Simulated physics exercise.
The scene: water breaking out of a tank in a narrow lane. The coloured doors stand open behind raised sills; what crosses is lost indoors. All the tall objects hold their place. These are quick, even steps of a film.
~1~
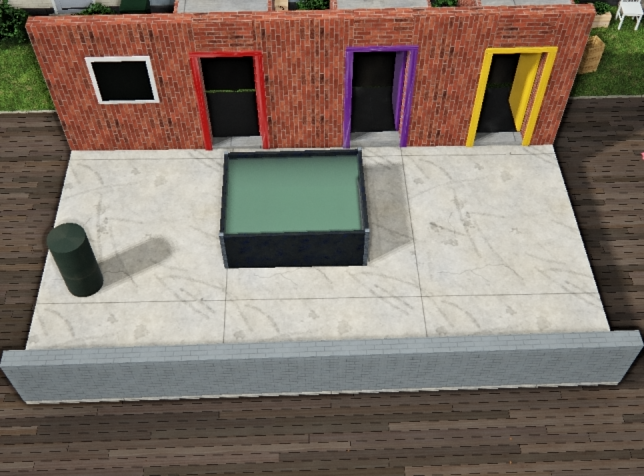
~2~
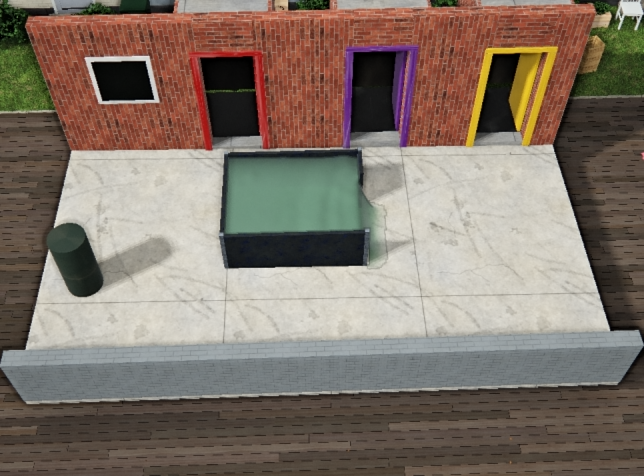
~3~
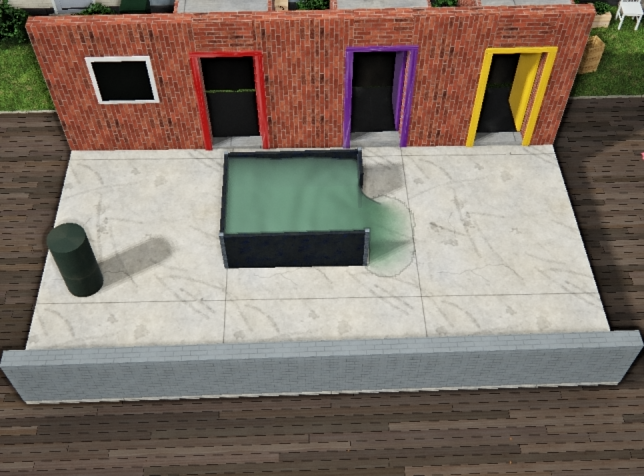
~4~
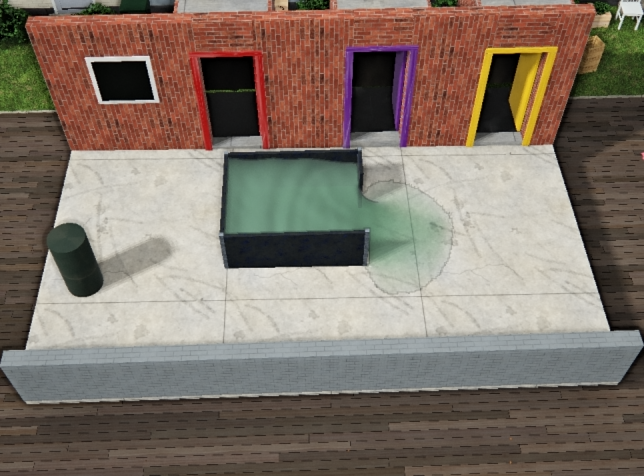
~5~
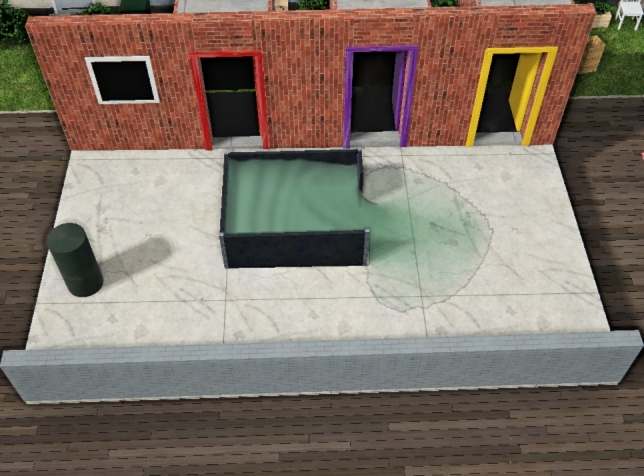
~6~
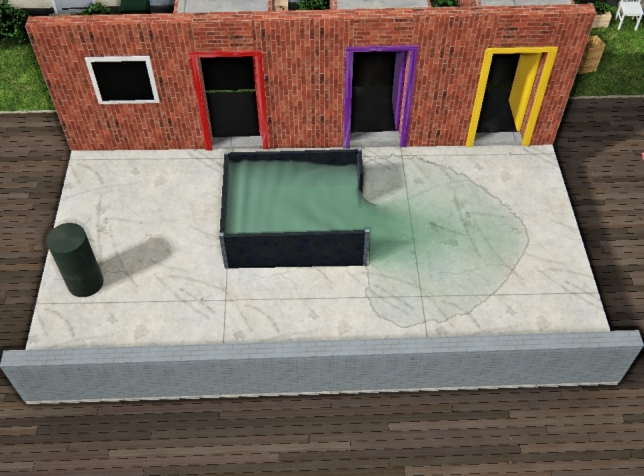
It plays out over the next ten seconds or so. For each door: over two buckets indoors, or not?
The purple door stays under that; the red door stays under that; the yellow door stays under that.
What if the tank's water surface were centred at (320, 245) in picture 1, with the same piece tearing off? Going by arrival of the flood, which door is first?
First comes the yellow door.
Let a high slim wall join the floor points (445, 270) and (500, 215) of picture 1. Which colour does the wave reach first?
It is the yellow door.
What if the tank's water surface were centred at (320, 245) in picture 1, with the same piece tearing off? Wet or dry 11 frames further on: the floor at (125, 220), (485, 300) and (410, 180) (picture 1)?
In that order: No water, covered, clear.
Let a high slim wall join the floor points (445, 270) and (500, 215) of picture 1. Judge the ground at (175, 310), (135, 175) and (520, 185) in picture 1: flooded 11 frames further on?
In turn: No water, not flooded, covered.
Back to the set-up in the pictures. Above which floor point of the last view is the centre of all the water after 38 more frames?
Around (385, 238).
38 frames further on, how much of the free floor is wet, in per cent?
I make it 40 per cent.
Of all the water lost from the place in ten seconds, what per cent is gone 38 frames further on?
Some 80 per cent.
A moment on, water covers 40 % of the floor; the purple door wet at the sill, nothing in, the red door not reached, the yellow door wet at the sill, nothing in.
Next, water covers 40 % of the floor; the purple door wet at the sill, nothing in, the red door not reached, the yellow door wet at the sill, nothing in.
Then, water covers 40 % of the floor; the purple door wet at the sill, nothing in, the red door not reached, the yellow door wet at the sill, nothing in.
Later, water covers 40 % of the floor; the purple door wet at the sill, nothing in, the red door not reached, the yellow door wet at the sill, nothing in.
In the end, water covers 35 % of the floor; the purple door wet at the sill, nothing in, the red door not reached, the yellow door wet at the sill, nothing in.
